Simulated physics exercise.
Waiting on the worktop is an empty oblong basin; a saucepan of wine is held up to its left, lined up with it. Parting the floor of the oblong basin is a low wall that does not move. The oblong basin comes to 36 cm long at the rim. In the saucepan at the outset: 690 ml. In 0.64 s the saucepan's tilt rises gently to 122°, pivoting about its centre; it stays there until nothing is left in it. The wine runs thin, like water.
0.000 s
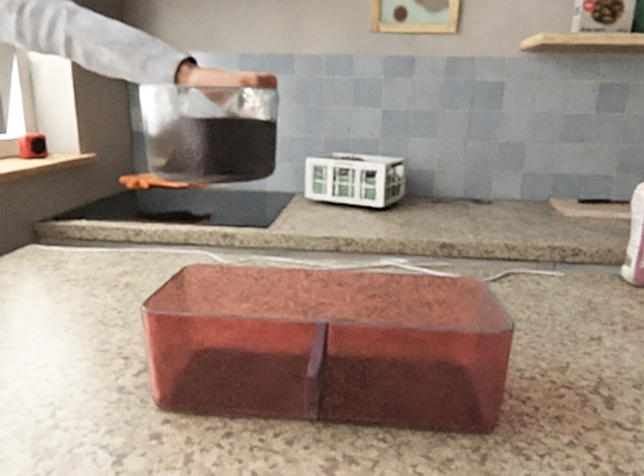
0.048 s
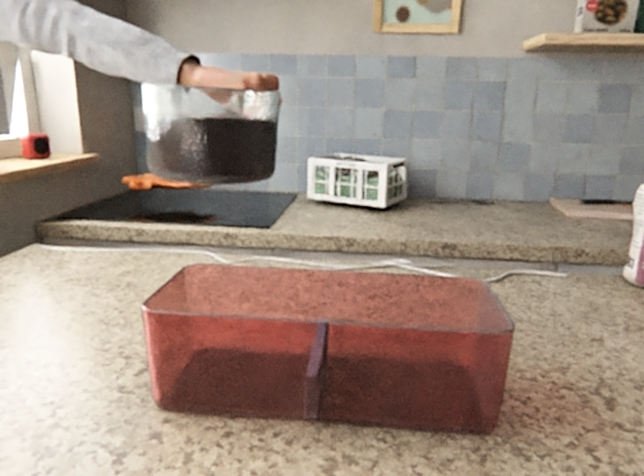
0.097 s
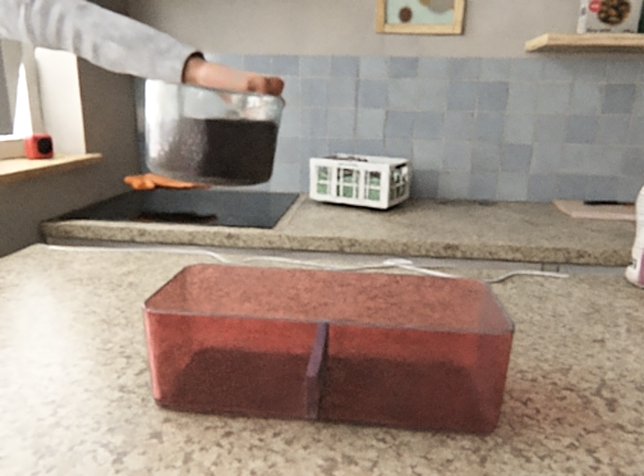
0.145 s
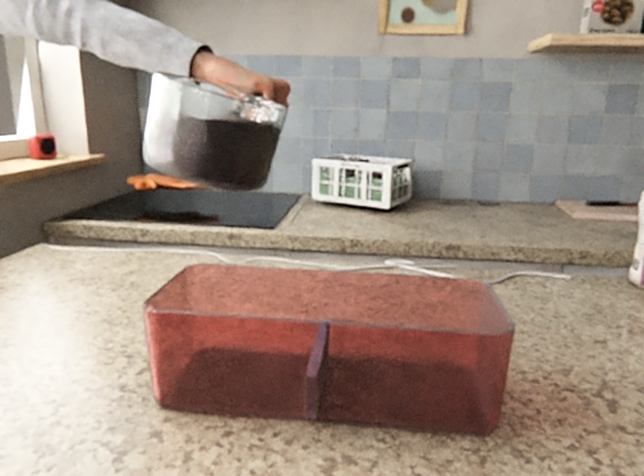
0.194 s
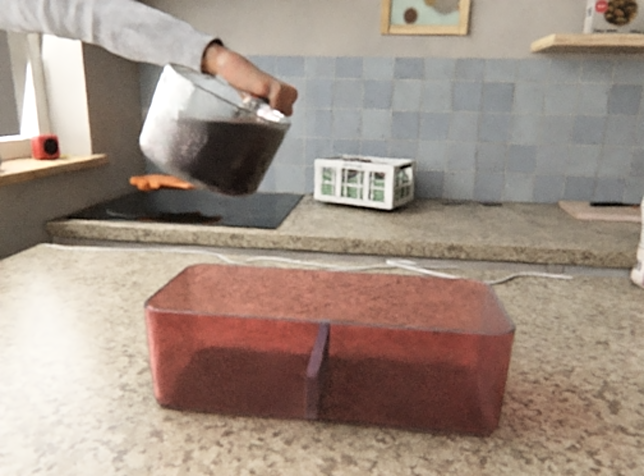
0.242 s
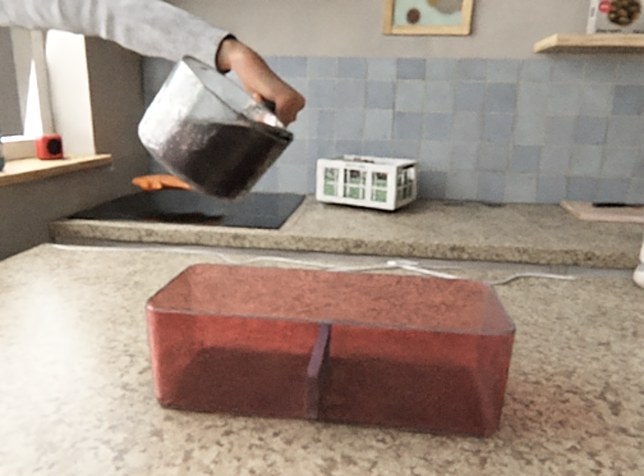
A hand on a grey-sleeved arm reaches in from the left of a kitchen, seen from just above a speckled worktop, holding up a clear saucepan of dark wine. A translucent red oblong basin with a low purple wall across its floor sits in front, with a white crate, blue-grey tiles and a dark hob behind. The hand gently tilts the saucepan rightward, its right side dipping while the wine stays nearly level.
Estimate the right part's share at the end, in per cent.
Roughly 53 per cent is in the right part.
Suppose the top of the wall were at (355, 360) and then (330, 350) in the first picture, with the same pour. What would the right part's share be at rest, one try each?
15 in a hundred, followed by 35 in a hundred.
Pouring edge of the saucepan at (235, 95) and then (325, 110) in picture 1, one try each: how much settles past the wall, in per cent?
Near 5 in a hundred on the first go and near 85 in a hundred on the second.
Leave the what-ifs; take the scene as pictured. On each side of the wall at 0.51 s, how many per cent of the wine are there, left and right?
About 1 left, about 22 right.
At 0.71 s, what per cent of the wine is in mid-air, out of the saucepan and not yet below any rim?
Some 7 per cent.
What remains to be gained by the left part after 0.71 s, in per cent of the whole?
It comes to some 5 per cent.
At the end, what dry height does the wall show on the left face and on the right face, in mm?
Roughly 34 mm on the left side and roughly 34 mm on the right.
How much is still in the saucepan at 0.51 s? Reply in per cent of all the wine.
I reckon about 26 in a hundred is still held.
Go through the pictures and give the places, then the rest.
In the first picture, tilt 0°; pouring edge (276, 92); surface from (155, 116) to (274, 119); the oblong basin's rim runs from (165, 286) to (498, 304); the wall's top is at (318, 345).
In the second picture, tilt 2°; pouring edge (277, 95); surface from (157, 116) to (275, 120).
In the third picture, tilt 7°; pouring edge (281, 101); surface from (158, 116) to (277, 121).
In the fourth picture, tilt 15°; pouring edge (285, 112); surface from (159, 117) to (280, 123).
In the fifth picture, tilt 26°; pouring edge (288, 126); surface from (158, 118) to (285, 126).
In the sixth picture, tilt 38°; pouring edge (288, 143); surface from (154, 115) to (283, 130); 1 per cent is over the edge.
Then, 0.51 s in, the tilt is 110° and 26 per cent is still to pour, 1 is left of the wall and 21 right of it.
Then, 0.71 s in, the tilt is 122° and 2 per cent is still to pour, 39 is left of the wall and 51 right of it.
Then, 0.92 s in, the tilt is 122° and 0 per cent is still to pour, 45 is left of the wall and 52 right of it.
Then, 1.14 s in, the tilt is 122° and 0 per cent is still to pour, 45 is left of the wall and 53 right of it.
Finally, 45 per cent lies left of the wall, 53 right of it and 2 outside.
